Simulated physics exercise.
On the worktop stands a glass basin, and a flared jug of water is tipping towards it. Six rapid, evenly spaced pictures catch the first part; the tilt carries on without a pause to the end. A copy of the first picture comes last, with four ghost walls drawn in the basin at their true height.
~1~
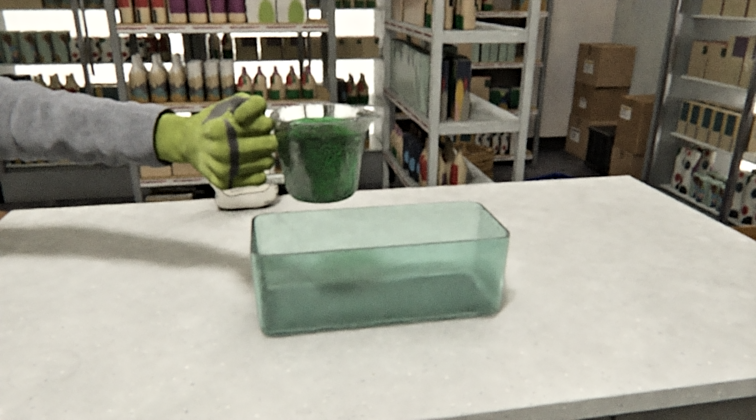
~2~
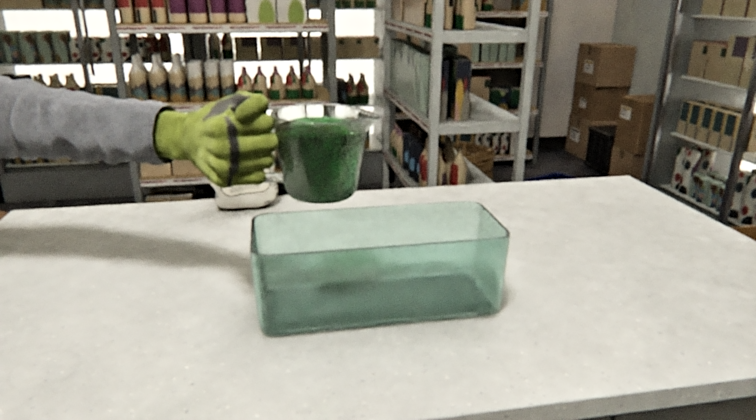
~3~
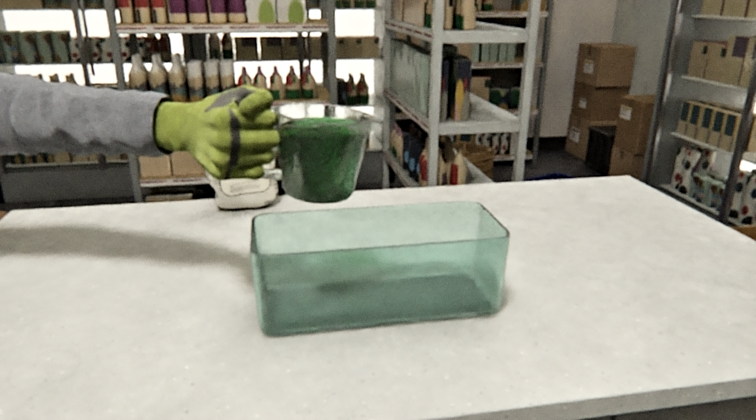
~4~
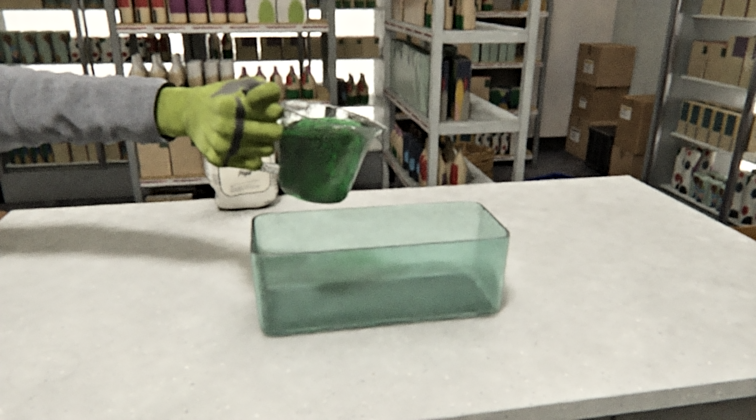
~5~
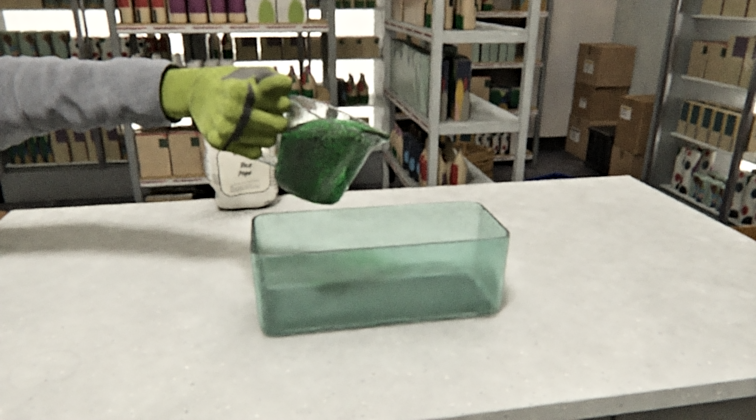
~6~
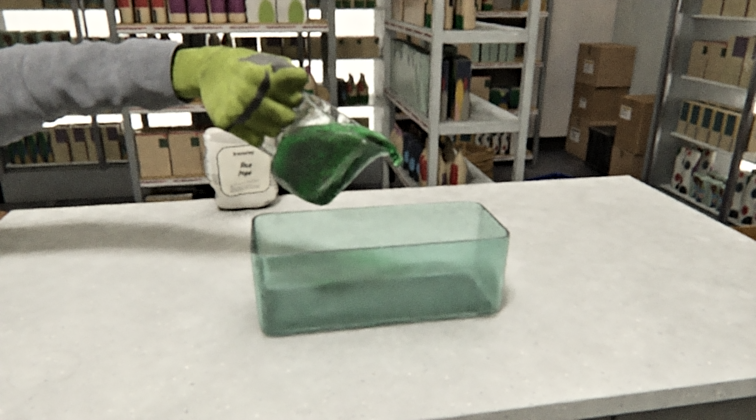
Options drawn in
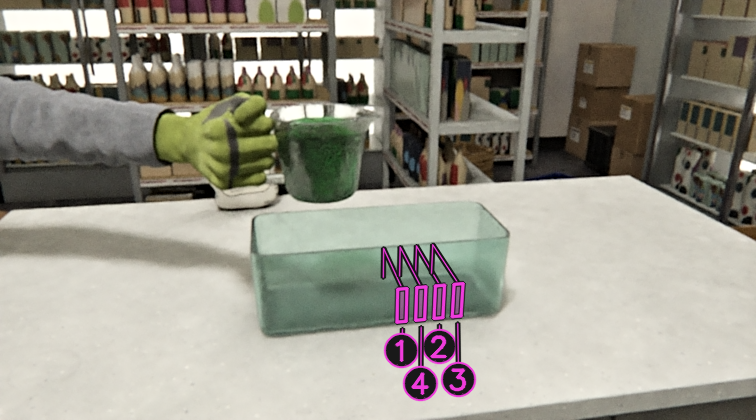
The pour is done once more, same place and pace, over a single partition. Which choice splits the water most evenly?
The answer is slot 4.
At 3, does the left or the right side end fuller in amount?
More ends on the left.
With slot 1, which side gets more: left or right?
More ends on the right.
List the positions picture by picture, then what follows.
Upright, lip at (379, 114); basin from (260, 333) to (499, 310); nothing has left yet.
Upright, lip at (380, 115); nothing has left yet.
Tipped about 6°, lip at (382, 120); nothing has left yet.
Tipped about 14°, lip at (386, 128); nothing has left yet.
Tipped about 23°, lip at (388, 139); water is over the lip, down to (388, 139).
Tipped about 35°, lip at (389, 153); water is over the lip, down to (396, 164).
On the marked copy, 1 at (402, 328); 2 at (439, 325); 3 at (457, 323); 4 at (421, 326).
With 1, about 25 % ends left of the wall and 75 % right of it.
With 2, about 81 % ends left of the wall and 18 % right of it.
With 3, about 95 % ends left of the wall and 4 % right of it.
With 4, about 53 % ends left of the wall and 46 % right of it.
